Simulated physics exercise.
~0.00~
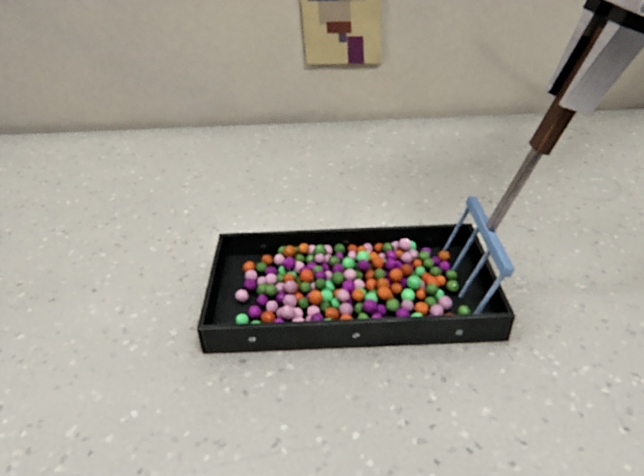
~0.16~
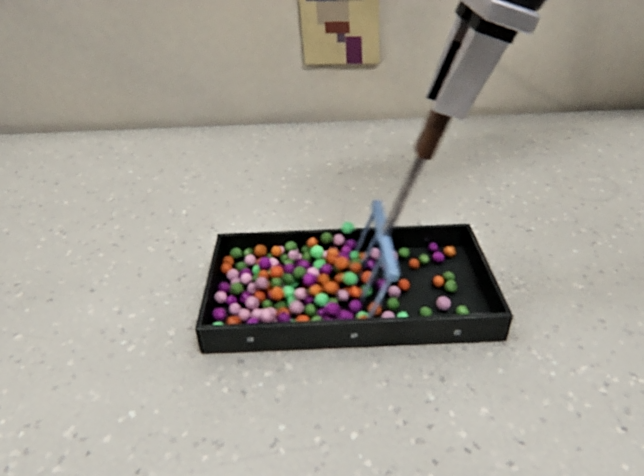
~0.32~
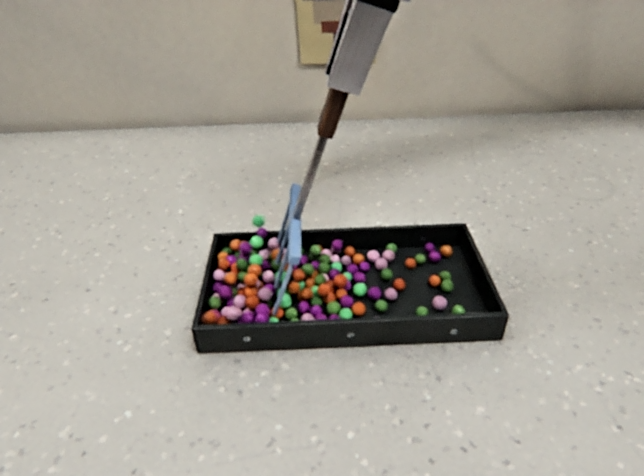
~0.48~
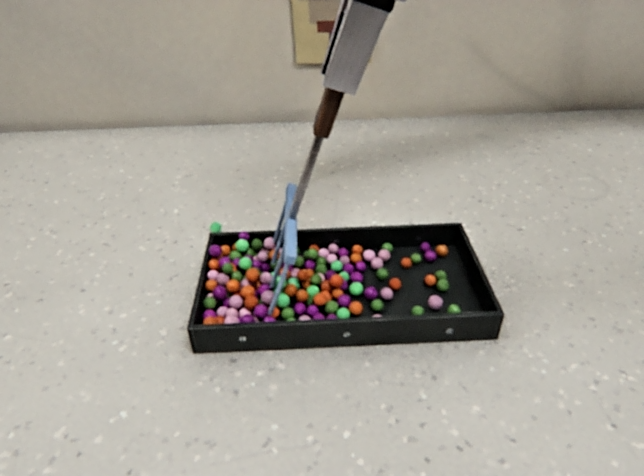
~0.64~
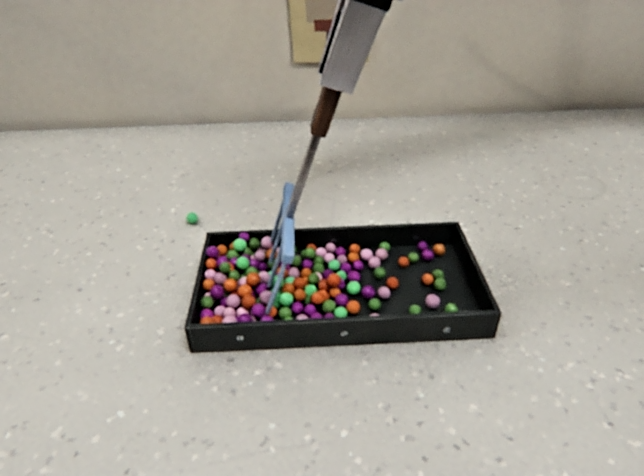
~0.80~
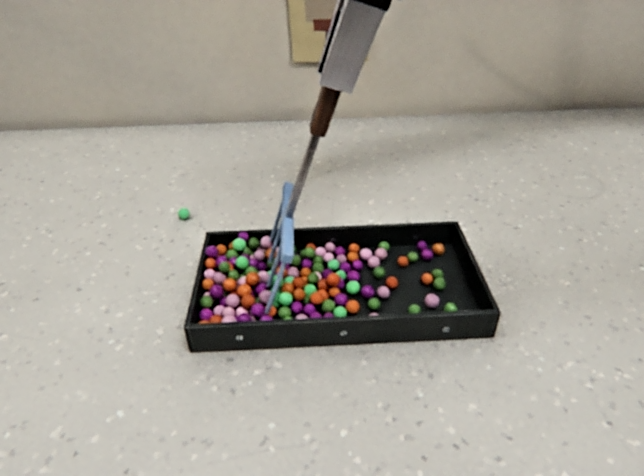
Robotic arm dragging a blue comb leftward through colourful round sweets in a black tray, then stopping as one green sweet escapes.
